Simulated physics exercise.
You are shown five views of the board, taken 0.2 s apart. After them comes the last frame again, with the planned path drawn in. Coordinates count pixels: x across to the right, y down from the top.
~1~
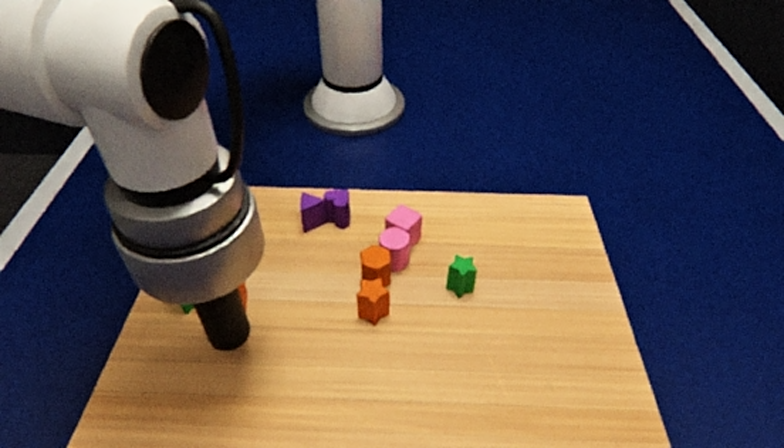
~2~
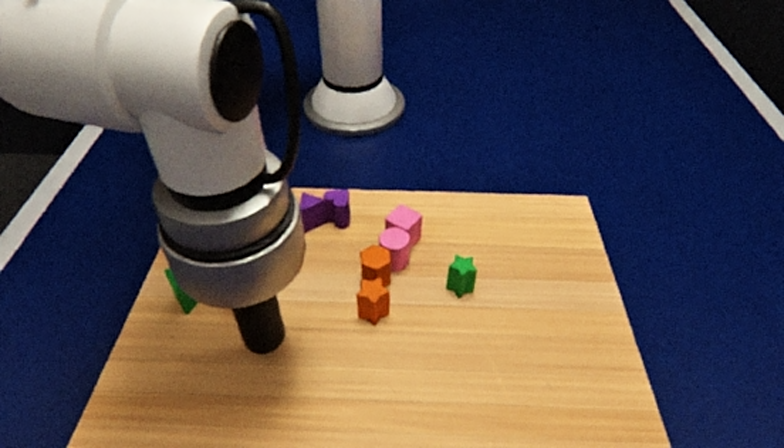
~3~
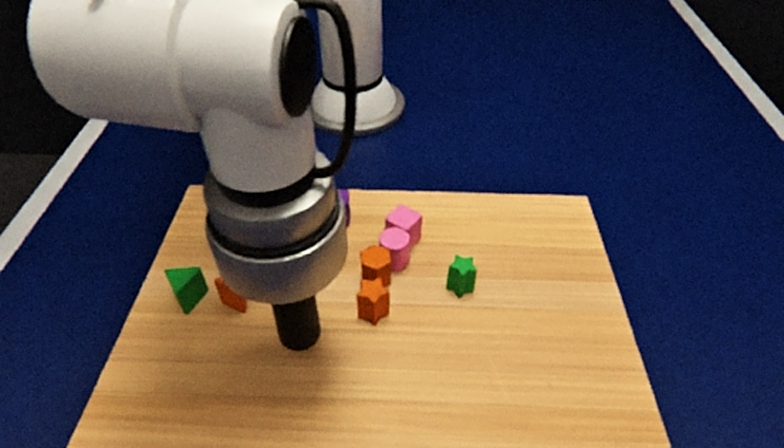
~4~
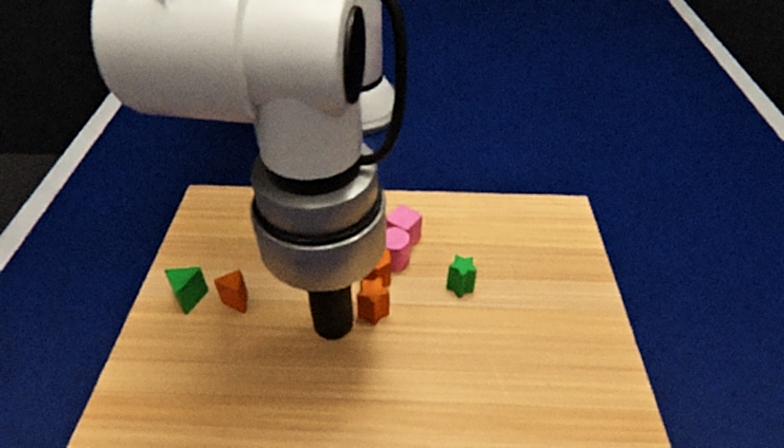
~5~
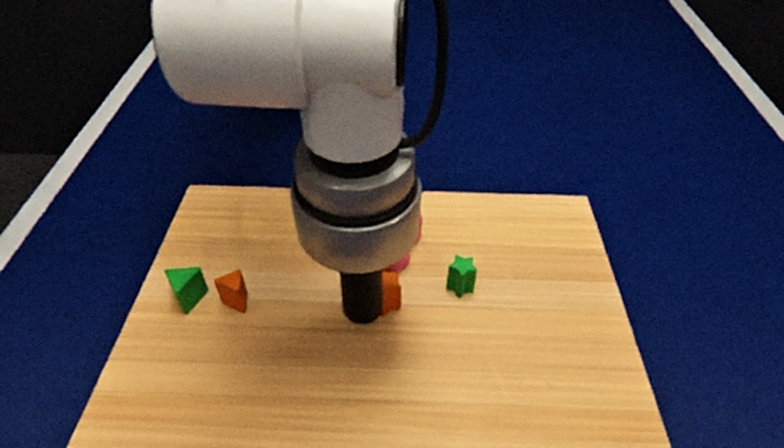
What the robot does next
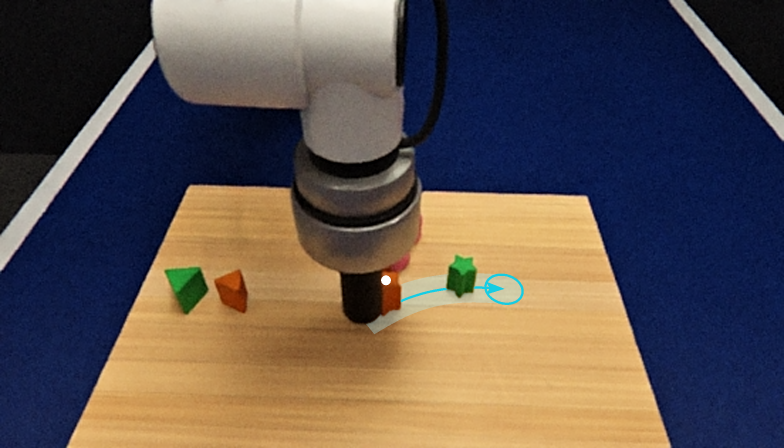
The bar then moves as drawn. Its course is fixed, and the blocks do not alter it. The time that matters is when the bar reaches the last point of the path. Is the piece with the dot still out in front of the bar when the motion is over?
No, I don't think so.
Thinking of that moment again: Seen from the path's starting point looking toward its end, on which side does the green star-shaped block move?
With start-to-end as forward, it shifts right.
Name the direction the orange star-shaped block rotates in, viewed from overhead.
Looking down on the board, it turns counter-clockwise.
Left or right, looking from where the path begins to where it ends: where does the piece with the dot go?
Taking start-to-end as forward, the block's sideways shift goes to the left.
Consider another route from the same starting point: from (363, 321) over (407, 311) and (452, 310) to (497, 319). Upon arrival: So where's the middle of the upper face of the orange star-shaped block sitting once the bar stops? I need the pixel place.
Around pixel (428, 262).
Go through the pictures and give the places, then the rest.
In the first frame, lower end of the bar (230, 335), tops of blocks, orange hexagonal block (376, 256), orange star-shaped block (373, 289), green star-shaped block (464, 264).
In the second frame, bar (265, 338), blocks as before.
In the third frame, bar (300, 334), blocks as before.
In the fourth frame, bar (334, 324), blocks as before.
In the fifth frame, bar (363, 309), orange hexagonal block hidden, orange star-shaped block (386, 280), green star-shaped block (464, 264).
The drawn path runs from (363, 321) via (407, 299) and (454, 288), ending at (504, 289); the dot is on the orange star-shaped block.
The first path, step by step. One third of the way, bar (408, 287); orange star-shaped block (428, 258).
Two thirds of the way, bar (457, 276); orange star-shaped block (456, 243), turned 45° anticlockwise; green star-shaped block (487, 260), turned 30° clockwise.
At the end, bar (507, 277); orange hexagonal block not moved; orange star-shaped block (459, 242), turned 60° anticlockwise; green star-shaped block (536, 258), turned 25° clockwise.
